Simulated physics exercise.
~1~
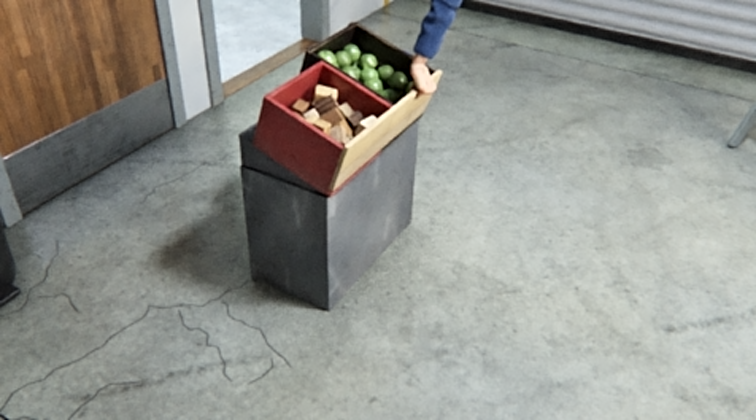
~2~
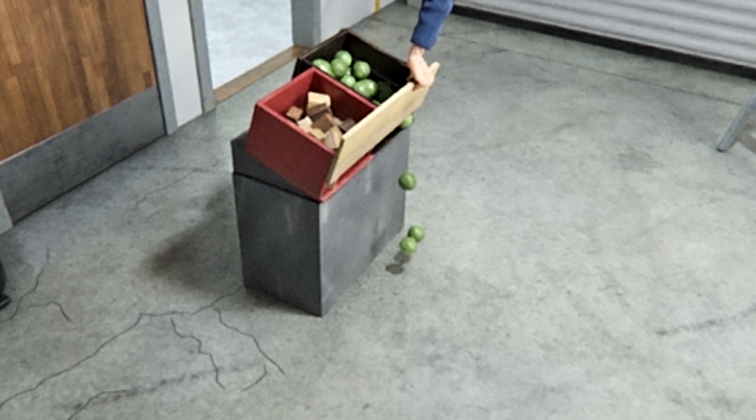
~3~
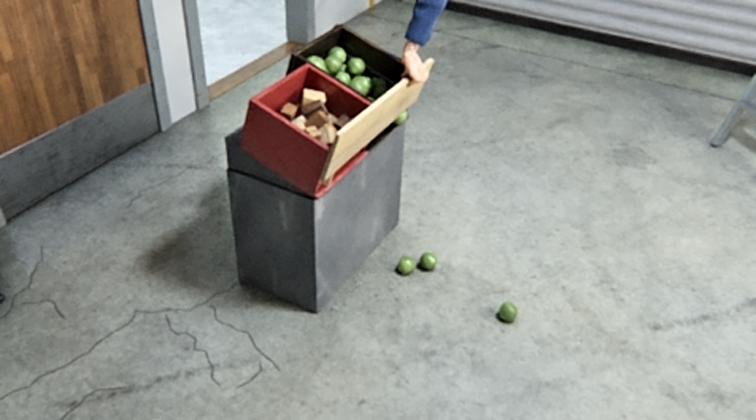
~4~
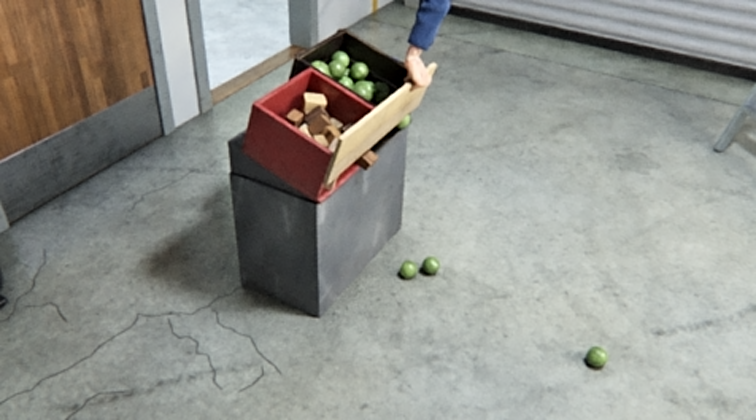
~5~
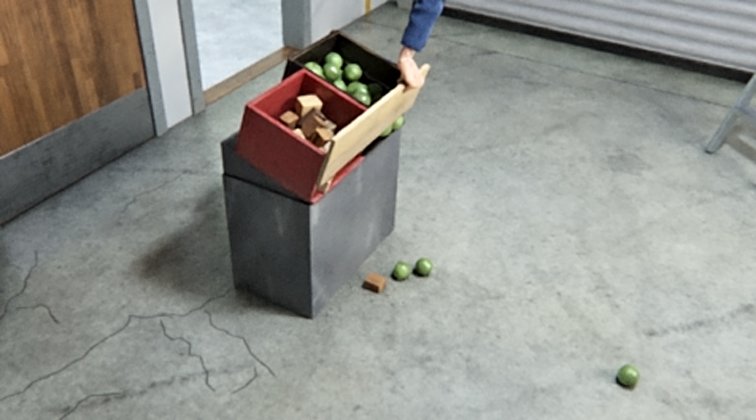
At the start, a hand in a blue sleeve holds the top of a light wooden board across the front of two tilted boxes on a grey stand, one dark with green apples, the other red with wooden blocks. The board shifts up slightly, and a few apples drop past the stand's right side. They reach the concrete floor, where two settle close together while another rolls away to the right. Next, a single block slips out beneath the board and falls. It ends beside the paired apples, with most of the load still in the boxes.
